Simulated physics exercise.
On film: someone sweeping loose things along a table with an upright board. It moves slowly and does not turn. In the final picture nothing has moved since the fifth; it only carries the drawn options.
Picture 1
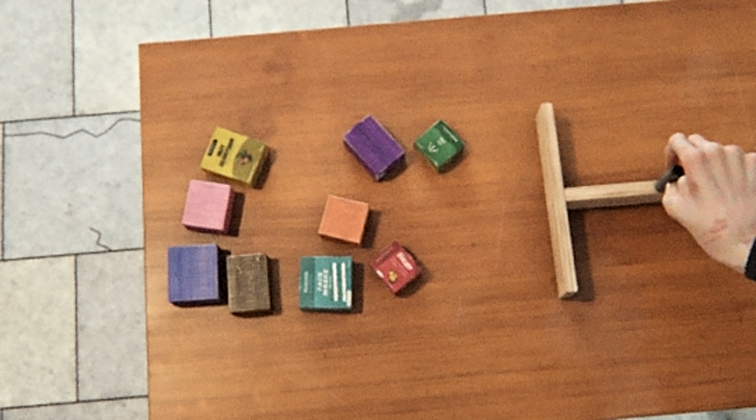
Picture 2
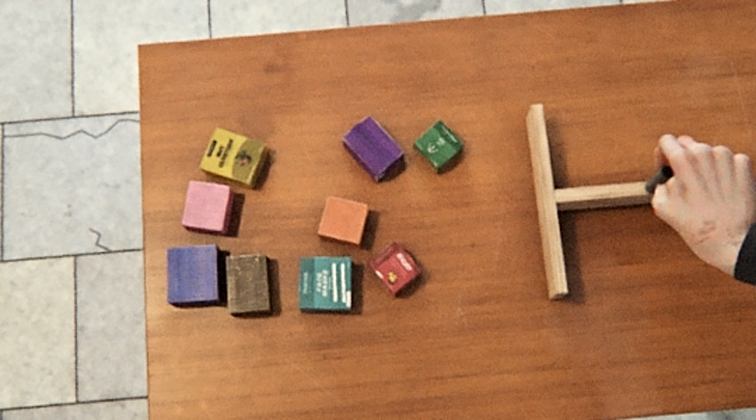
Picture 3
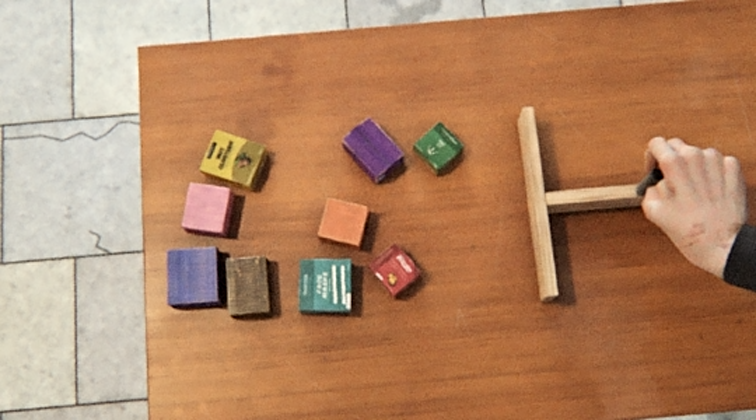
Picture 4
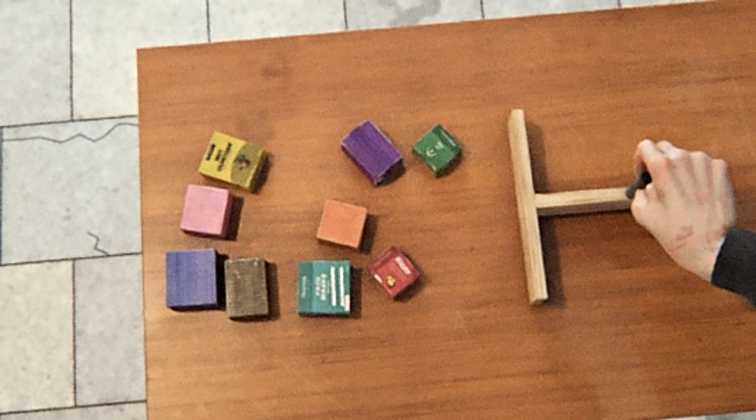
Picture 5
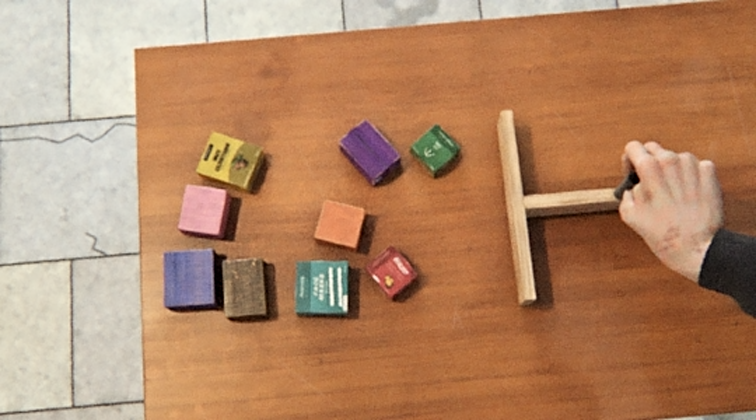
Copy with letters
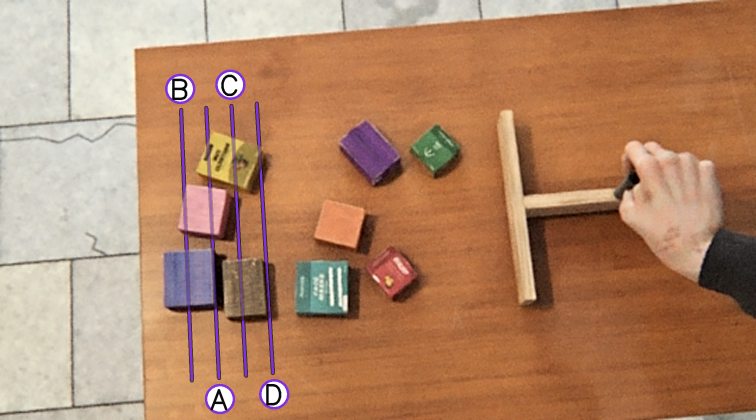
At the start, a hand holds a T-shaped wooden tool upright on a brown table, to the right of a loose scatter of small coloured blocks and packets. The hand then slides the tool slowly left a short way without turning it, narrowing the gap, while the blocks stay in place, untouched.
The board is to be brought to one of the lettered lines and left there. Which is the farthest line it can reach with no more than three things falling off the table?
Line A.
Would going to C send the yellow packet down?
Yes.
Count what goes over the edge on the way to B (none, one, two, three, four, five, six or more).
In all, six or more.
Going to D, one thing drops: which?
The blue block.
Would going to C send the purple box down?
No.
On the copy, A at (212, 238); B at (186, 241); C at (239, 236); D at (265, 234).
On A. First, board (408, 212); green box (372, 147); purple box (335, 153).
Then, board (297, 222); blue block (143, 284); black block (189, 294).
Finally, board (211, 229); blue block over the edge; black block over the edge; three fallen.
By contrast, B drops six; C is within the limit but short; D is within the limit but short.
